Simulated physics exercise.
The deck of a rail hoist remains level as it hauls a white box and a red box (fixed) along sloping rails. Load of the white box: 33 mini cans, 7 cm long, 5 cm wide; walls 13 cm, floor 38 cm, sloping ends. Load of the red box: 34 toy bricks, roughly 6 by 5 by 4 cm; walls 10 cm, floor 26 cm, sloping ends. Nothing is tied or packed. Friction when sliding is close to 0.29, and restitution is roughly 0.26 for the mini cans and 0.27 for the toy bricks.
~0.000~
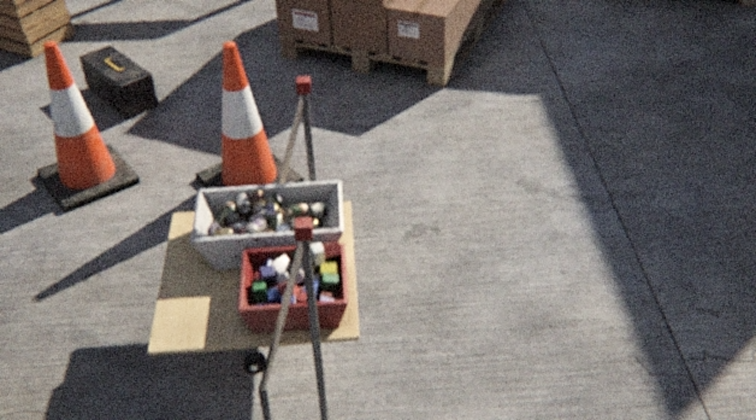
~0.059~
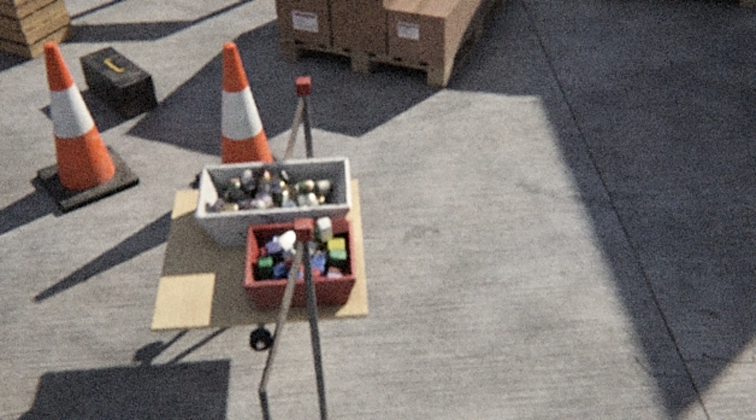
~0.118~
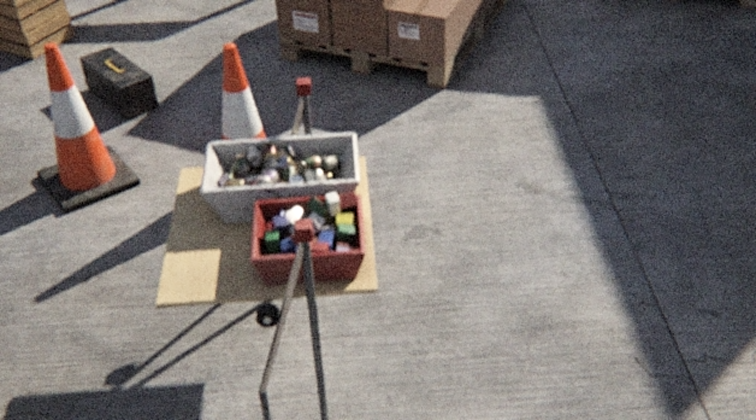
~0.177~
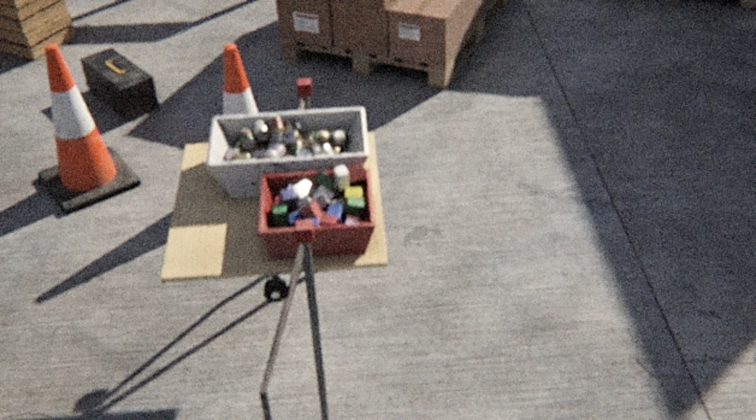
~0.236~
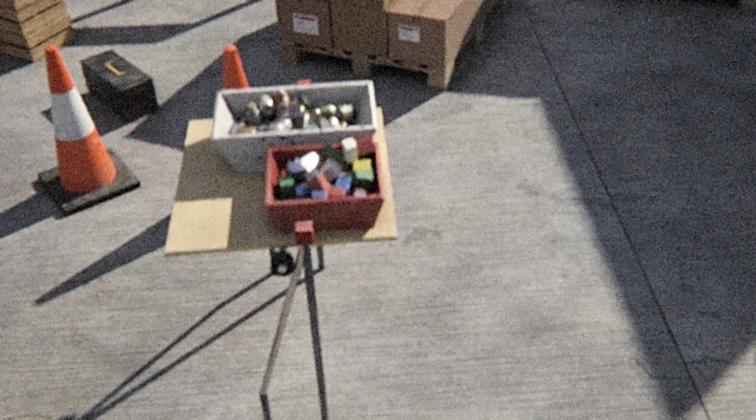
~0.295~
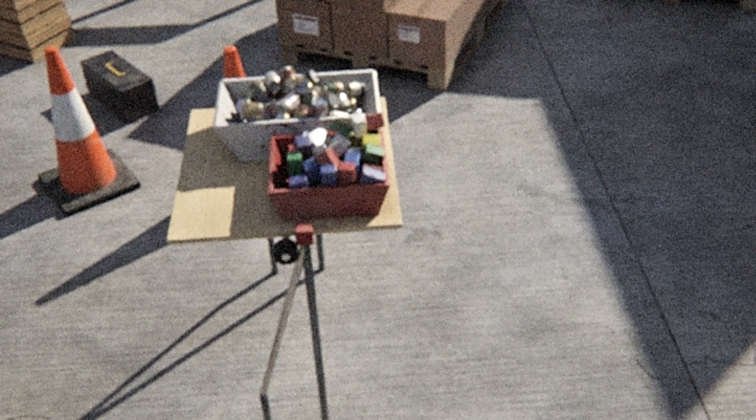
On sunlit concrete, a board carrying a white box and a red box rises steadily.
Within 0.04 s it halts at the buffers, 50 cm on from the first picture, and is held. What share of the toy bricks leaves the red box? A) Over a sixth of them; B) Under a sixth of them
Option A: Over a sixth of them.
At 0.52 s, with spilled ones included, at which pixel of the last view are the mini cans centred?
Near (328, 90).
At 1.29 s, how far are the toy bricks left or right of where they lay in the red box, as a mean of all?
I'd put it at close to 28 cm toward the right.
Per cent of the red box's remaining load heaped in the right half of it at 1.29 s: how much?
About 80 per cent.
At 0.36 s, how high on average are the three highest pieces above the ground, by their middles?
106 cm.
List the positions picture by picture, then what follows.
In the first picture (we follow the rim corner now nearest the camera), red box at (242, 309); white box at (193, 240); 0 cm up the rails; nothing out yet.
Red box at (247, 284); white box at (198, 216); 11 cm up the rails, in the second picture.
Red box at (254, 258); white box at (203, 190); 23 cm up the rails, in the third picture.
Red box at (261, 231); white box at (208, 164); 34 cm up the rails, in the fourth picture.
Red box at (268, 204); white box at (213, 137); 45 cm up the rails, in the fifth picture.
Red box at (271, 191); white box at (216, 125); 50 cm up the rails; nothing out yet, in the sixth picture.
After 0.36 s, 0 of 33 out of the white box and 1 of 34 out of the red box.
After 0.52 s, 2 of 33 out of the white box and 11 of 34 out of the red box.
After 0.74 s, 4 of 33 out of the white box and 15 of 34 out of the red box.
Outcome (at 1.29 s), 4 of 33 out of the white box and 17 of 34 out of the red box. Asked share, 17 of 34, 50 per cent.
